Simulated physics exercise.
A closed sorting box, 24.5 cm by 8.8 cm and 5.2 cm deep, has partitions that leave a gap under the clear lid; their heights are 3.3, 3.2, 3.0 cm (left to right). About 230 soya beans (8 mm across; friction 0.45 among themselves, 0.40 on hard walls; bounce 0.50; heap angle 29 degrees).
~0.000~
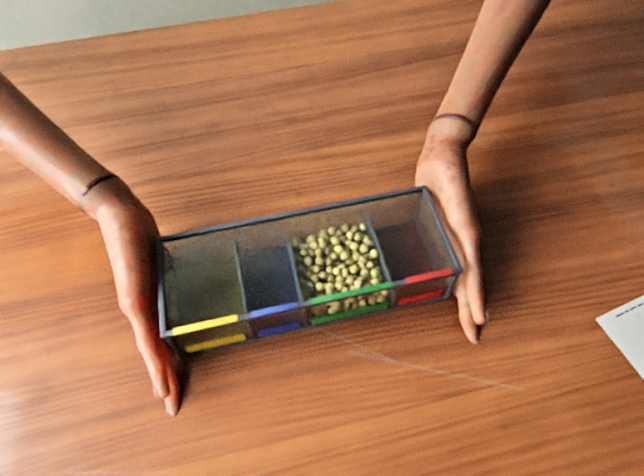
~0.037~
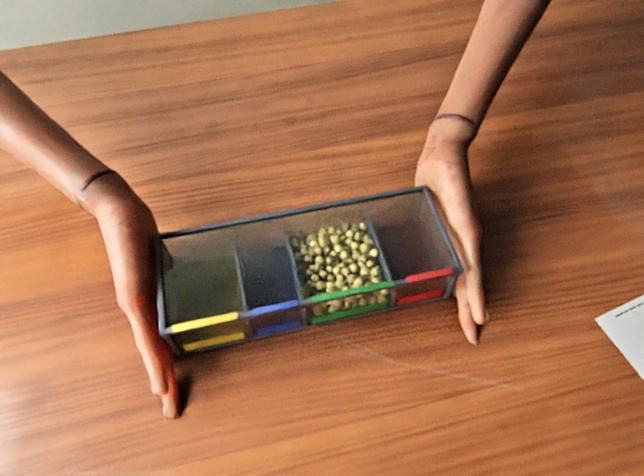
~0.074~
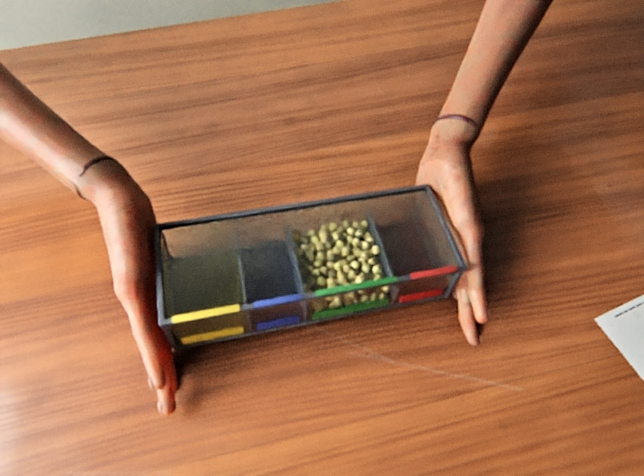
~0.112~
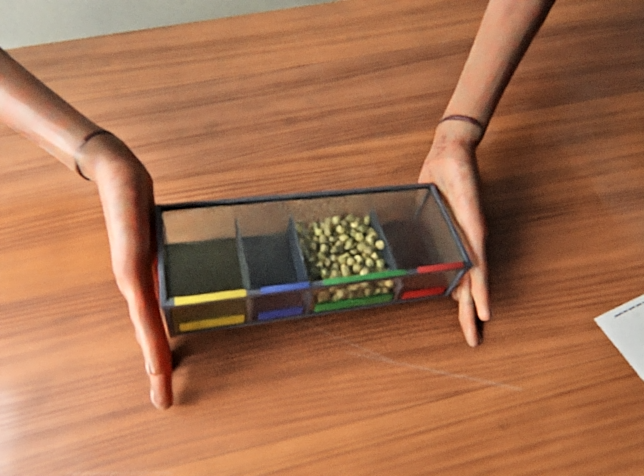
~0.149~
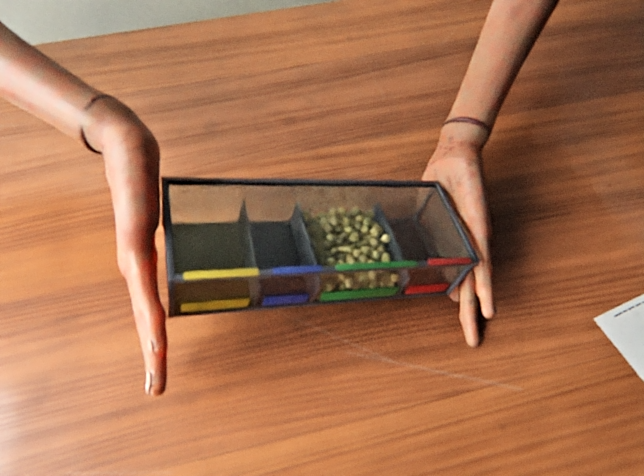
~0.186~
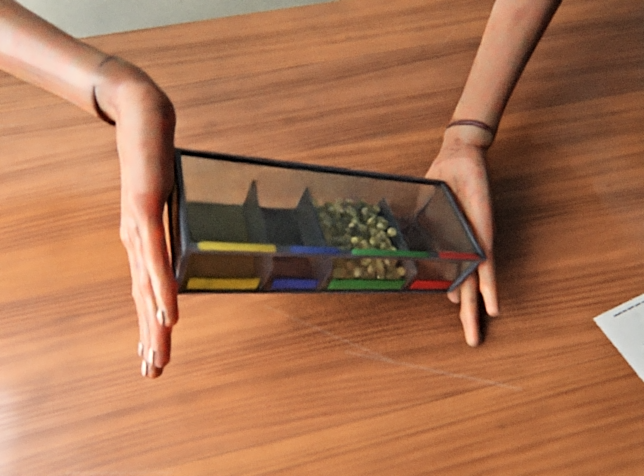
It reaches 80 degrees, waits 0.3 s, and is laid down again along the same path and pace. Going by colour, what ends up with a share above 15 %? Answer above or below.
Red: Above, blue: Below, green: Above, yellow: Below.
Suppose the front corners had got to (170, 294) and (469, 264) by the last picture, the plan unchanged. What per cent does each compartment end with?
Red 50; blue 0; green 50; yellow 0.
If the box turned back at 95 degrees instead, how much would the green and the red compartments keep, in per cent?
Green 20, red 80.
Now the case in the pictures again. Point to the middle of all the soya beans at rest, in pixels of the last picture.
Near (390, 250).
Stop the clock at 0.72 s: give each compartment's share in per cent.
Red 50, blue 0, green 50, yellow 0.
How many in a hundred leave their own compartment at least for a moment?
Some 65 per cent.
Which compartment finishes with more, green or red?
It is the red one.
After 0.72 s, tilt 80 degrees; red 50 %, green 50 %.
After 1.08 s, tilt 46 degrees; red 60 %, green 40 %.
Then, at 1.53 s, tilt 0 degrees; red 65 %, green 35 %.
By 2.0 s all is still; red 65 %, blue 0 %, green 35 %, yellow 0 %.
